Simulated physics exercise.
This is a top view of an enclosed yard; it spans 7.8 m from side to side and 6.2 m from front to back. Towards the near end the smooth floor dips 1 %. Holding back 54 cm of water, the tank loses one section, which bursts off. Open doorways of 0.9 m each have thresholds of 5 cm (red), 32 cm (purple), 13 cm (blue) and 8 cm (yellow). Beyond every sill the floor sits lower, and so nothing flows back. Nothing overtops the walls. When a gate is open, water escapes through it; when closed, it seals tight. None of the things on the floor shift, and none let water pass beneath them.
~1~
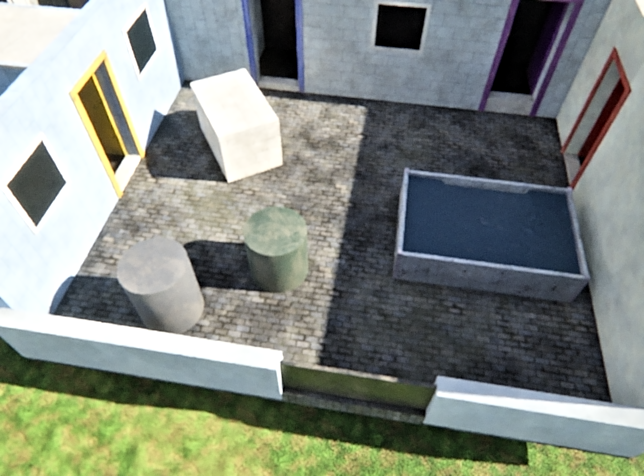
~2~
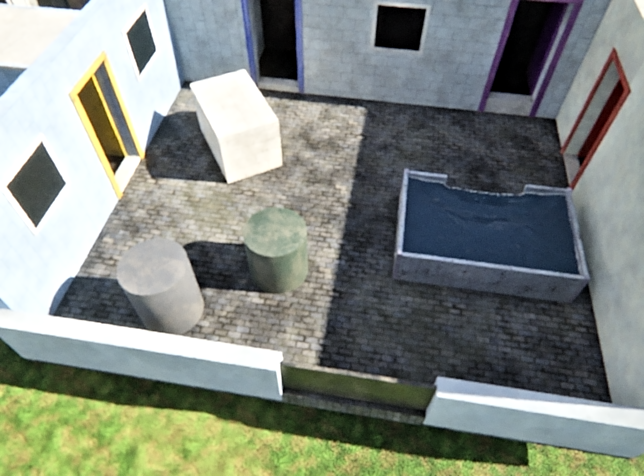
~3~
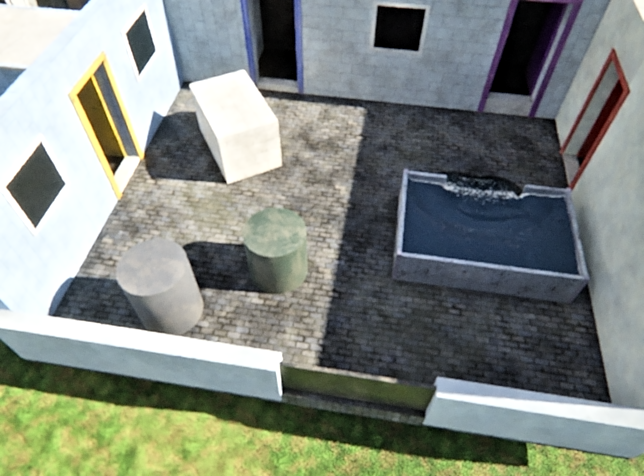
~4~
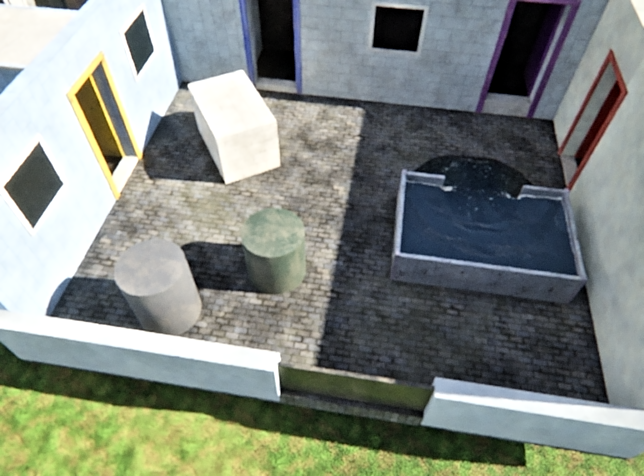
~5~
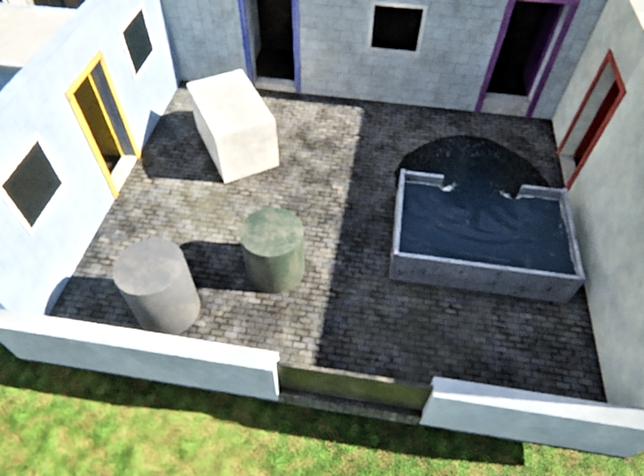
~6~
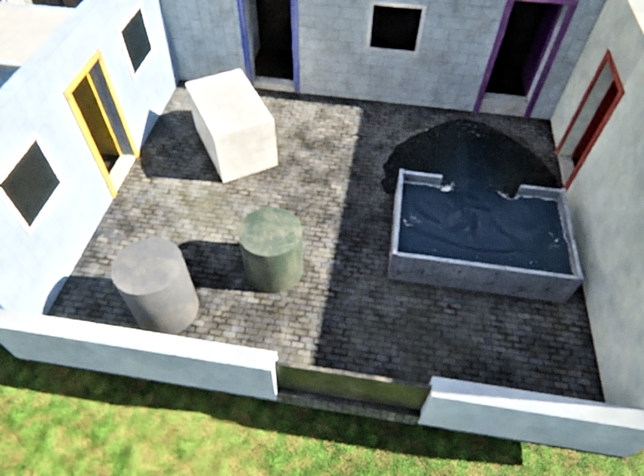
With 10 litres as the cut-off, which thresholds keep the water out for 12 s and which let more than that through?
My prediction: Red door: The inflow ends up higher than the cap; purple door: The inflow ends up lower than the cap; blue door: The inflow ends up lower than the cap; yellow door: The inflow ends up lower than the cap.
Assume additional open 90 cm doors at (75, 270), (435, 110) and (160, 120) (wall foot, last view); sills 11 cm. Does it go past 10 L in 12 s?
Check each in turn: The first fails, the second succeeds, the third fails.
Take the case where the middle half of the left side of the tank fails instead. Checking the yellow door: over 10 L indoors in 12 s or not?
Then: Yellow beyond it.
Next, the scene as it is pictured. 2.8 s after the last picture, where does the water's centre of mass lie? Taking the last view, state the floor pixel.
At roughly (451, 178).
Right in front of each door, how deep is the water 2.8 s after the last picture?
In cm: Red 14, purple 17, blue 5, yellow 0.
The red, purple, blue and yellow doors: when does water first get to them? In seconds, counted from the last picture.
Arrival times: Red 0.1 seconds, purple 0.2 seconds, blue 1.6 seconds, yellow 4.5 seconds.
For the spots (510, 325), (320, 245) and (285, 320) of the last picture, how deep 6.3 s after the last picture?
0, 3, 0 cm.
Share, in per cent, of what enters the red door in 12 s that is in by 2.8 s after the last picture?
Share: ~ 30 %.
Then, 0.7 s after the last picture water covers 20 % of the floor and is deepest (32 cm) near (468, 203); red door 5 cm at the sill, 0 L in, purple door 27 cm at the sill, 0 L in, blue door not reached, yellow door not reached.
Then, 1.5 s after the last picture water covers 25 % of the floor and is deepest (33 cm) near (519, 118); red door 7 cm at the sill, 5 L in, purple door 27 cm at the sill, 0 L in, blue door not reached, yellow door not reached.
Then, 2.8 s after the last picture water covers 35 % of the floor and is deepest (20 cm) near (466, 141); red door 14 cm at the sill, 37 L in, purple door 17 cm at the sill, 0 L in, blue door 5 cm at the sill, 0 L in, yellow door not reached.
Then, 6.3 s after the last picture water covers 65 % of the floor and is deepest (14 cm) near (177, 87); red door 9 cm at the sill, 117 L in, purple door 11 cm at the sill, 0 L in, blue door 9 cm at the sill, 0 L in, yellow door 3 cm at the sill, 0 L in.
Then, 11.3 s after the last picture water covers 95 % of the floor and is deepest (10 cm) near (195, 362); red door 5 cm at the sill, 135 L in, purple door 4 cm at the sill, 0 L in, blue door 6 cm at the sill, 0 L in, yellow door 3 cm at the sill, 0 L in.
